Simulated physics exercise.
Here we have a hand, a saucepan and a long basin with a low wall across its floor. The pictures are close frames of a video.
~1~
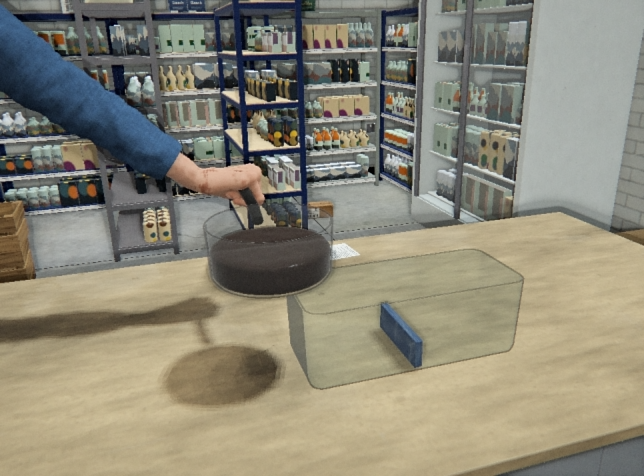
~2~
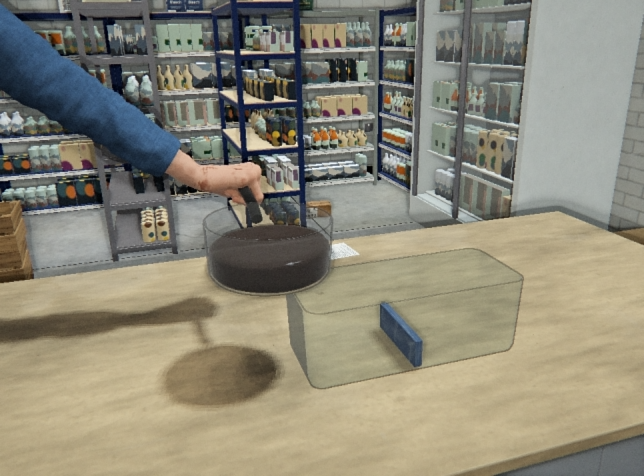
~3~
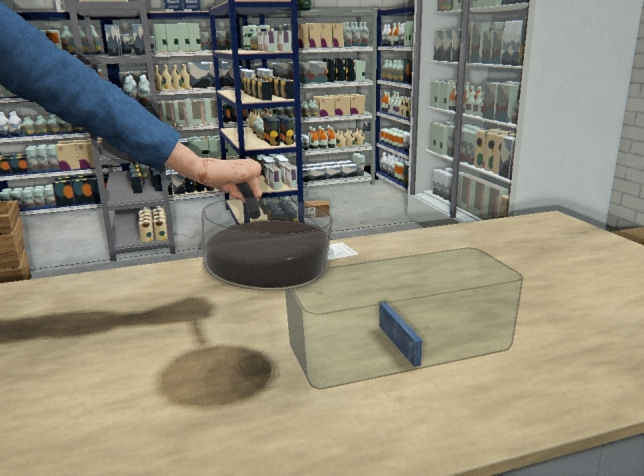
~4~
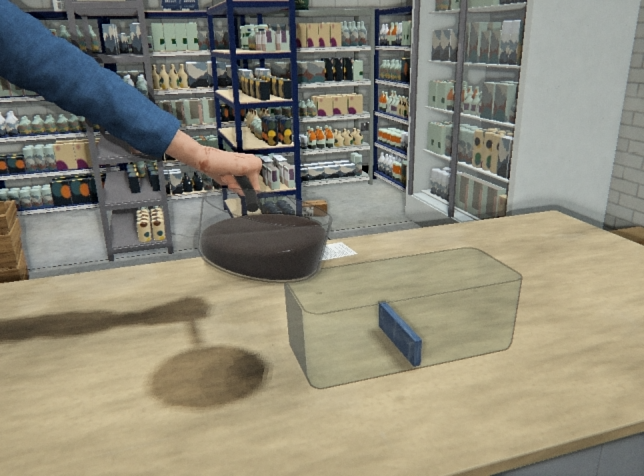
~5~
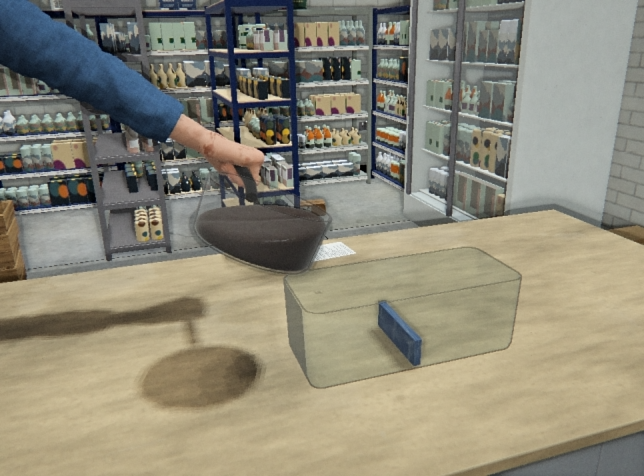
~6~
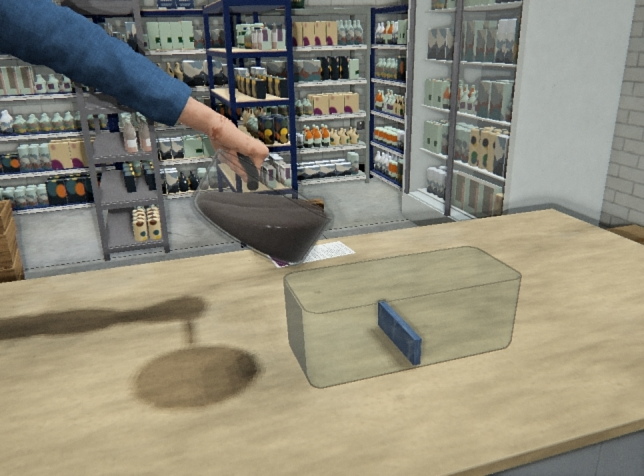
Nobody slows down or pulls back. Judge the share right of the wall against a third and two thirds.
It comes to from a third to two thirds.
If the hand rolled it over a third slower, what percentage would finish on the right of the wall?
Close to 40 per cent.
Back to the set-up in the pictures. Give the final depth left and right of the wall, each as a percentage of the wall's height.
Left about 40, right about 40.
A moment on, the saucepan is tipped on its side and 44 per cent is still to pour, 4 is left of the wall and 0 right of it.
Next, the saucepan is tipped on its side and 10 per cent is still to pour, 20 is left of the wall and 55 right of it.
Then the saucepan is tipped on its side and 4 per cent is still to pour, 34 is left of the wall and 44 right of it.
Later the saucepan is tipped on its side and 2 per cent is still to pour, 45 is left of the wall and 49 right of it.
Finally, 48 per cent lies left of the wall, 49 right of it and 4 outside.
